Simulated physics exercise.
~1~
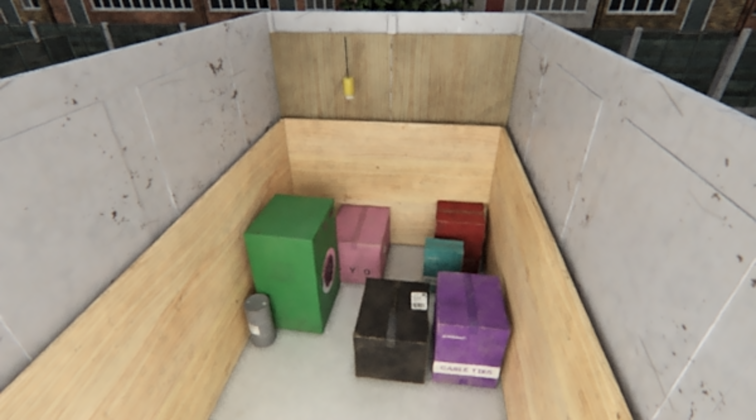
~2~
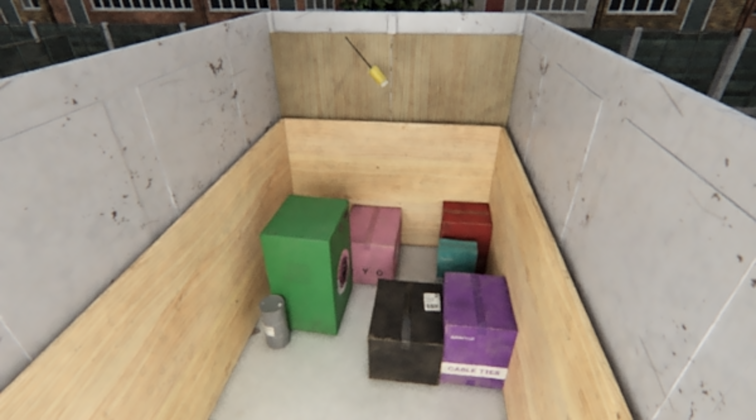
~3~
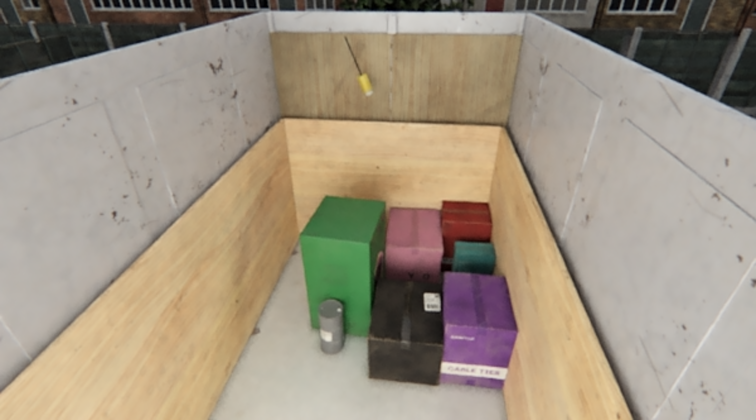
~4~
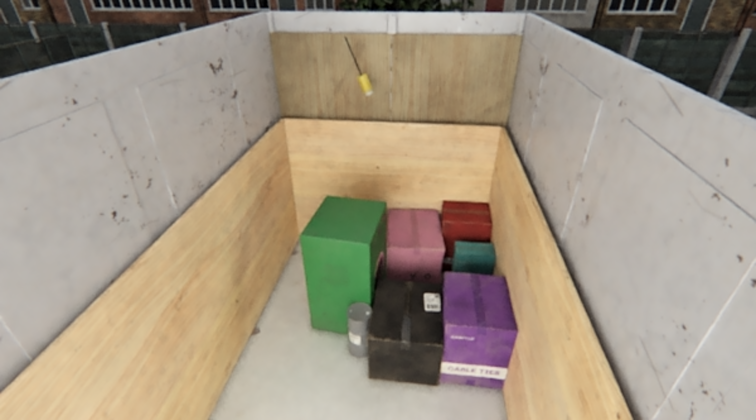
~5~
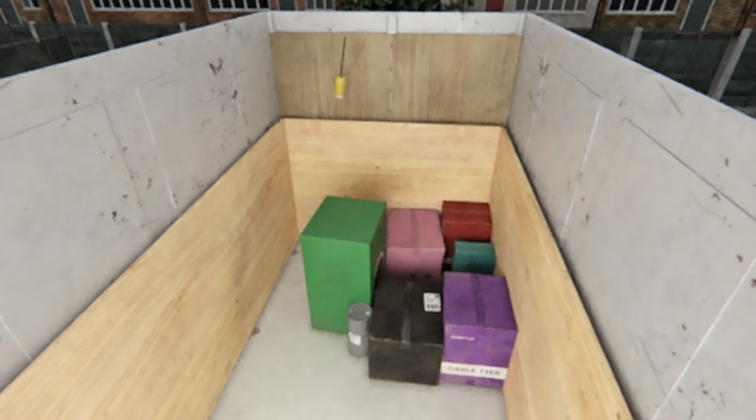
In a van's load bay, boxes and a grey canister slide right, then settle upright.
